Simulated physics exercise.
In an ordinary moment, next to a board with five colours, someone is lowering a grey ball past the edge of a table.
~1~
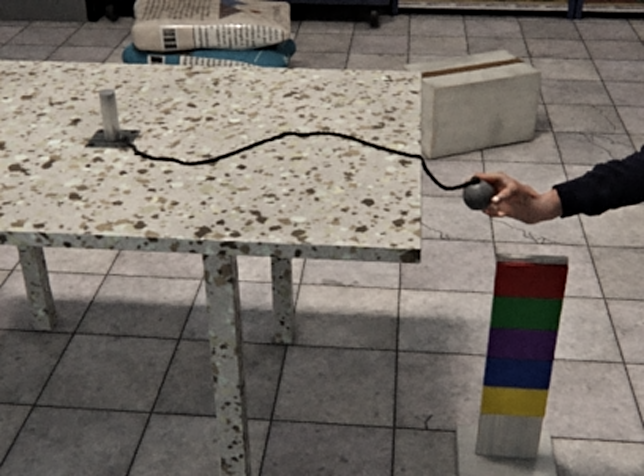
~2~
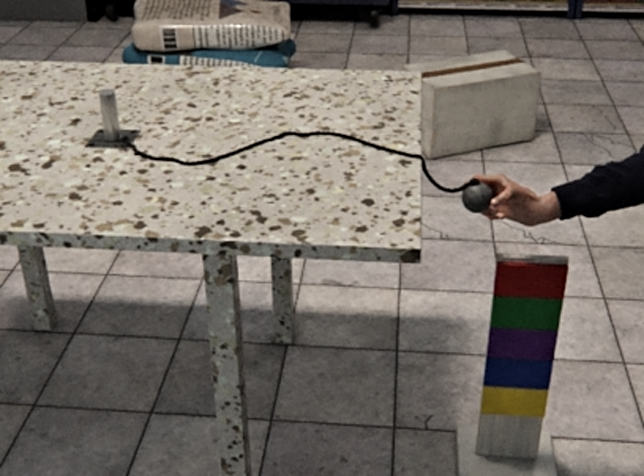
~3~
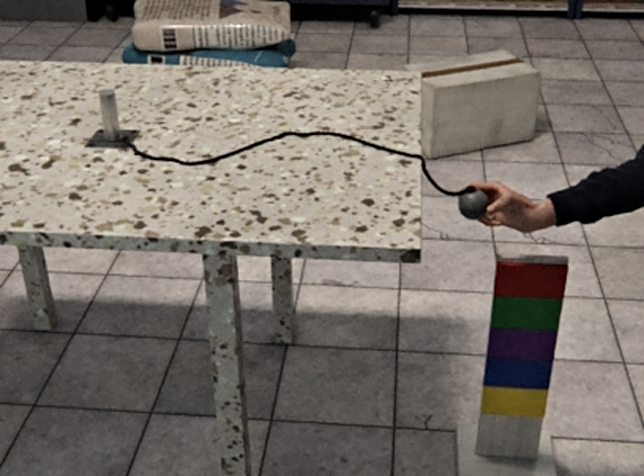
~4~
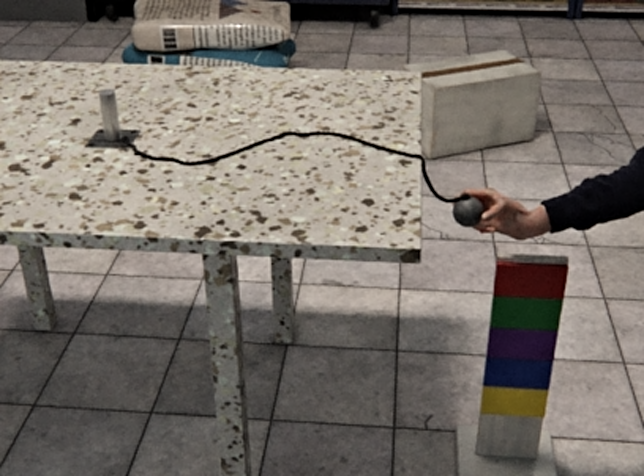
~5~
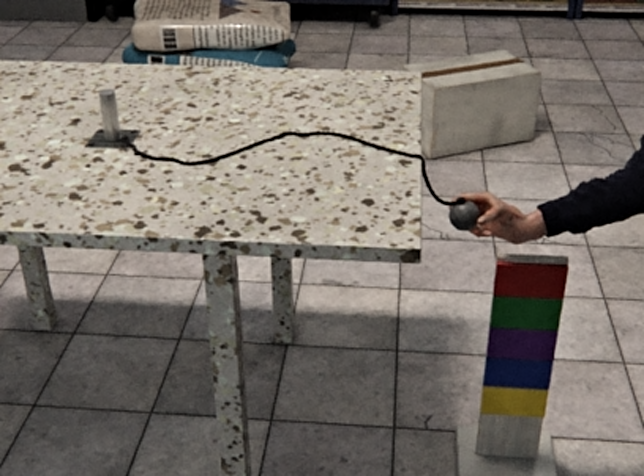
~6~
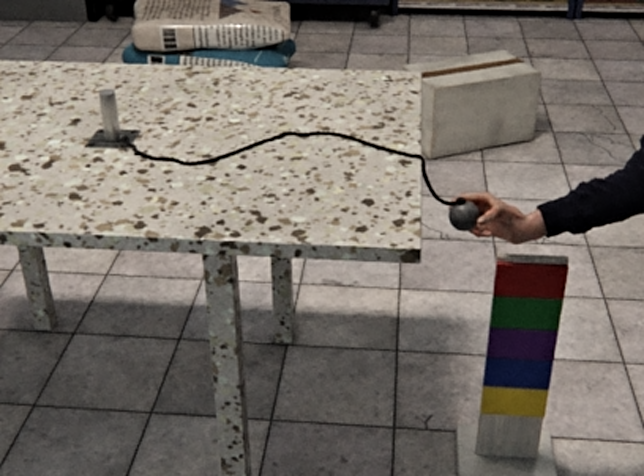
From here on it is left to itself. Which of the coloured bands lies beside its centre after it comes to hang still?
The green band lies beside it.
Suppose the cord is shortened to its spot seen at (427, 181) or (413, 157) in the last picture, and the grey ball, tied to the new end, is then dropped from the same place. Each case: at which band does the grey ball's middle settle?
Taking them in turn, you'd get red, then no band.
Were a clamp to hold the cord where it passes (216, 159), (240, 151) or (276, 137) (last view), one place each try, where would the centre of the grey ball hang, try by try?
About (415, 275), (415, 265) and (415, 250).
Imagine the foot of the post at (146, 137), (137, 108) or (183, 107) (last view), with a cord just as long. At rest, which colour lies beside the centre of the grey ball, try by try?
Answer, in order: Purple, green, purple.
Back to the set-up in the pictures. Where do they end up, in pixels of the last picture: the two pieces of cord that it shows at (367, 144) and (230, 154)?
First one: (422, 178); second one: (272, 148).
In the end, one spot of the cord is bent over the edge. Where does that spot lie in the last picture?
Position: Approx. (352, 138).
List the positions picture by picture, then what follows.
The first frame shows grey ball (478, 196); red (531, 282); green (526, 314); purple (522, 345); blue (518, 375); yellow (514, 403).
The second frame shows grey ball (478, 197); cord through (136, 154) (202, 163) (271, 140) (342, 136) (406, 155).
The third frame shows grey ball (474, 205).
The fourth frame shows grey ball (468, 212); cord through (136, 154) (202, 163) (271, 140) (342, 136) (406, 155).
The fifth frame shows grey ball (464, 216).
The sixth frame shows grey ball (464, 216); cord through (136, 154) (202, 163) (271, 140) (342, 136) (406, 155).
Soon after, ball near (439, 299); level with green.
Then, ball near (394, 301); level with green.
At rest, ball near (417, 306); level with green. At green.
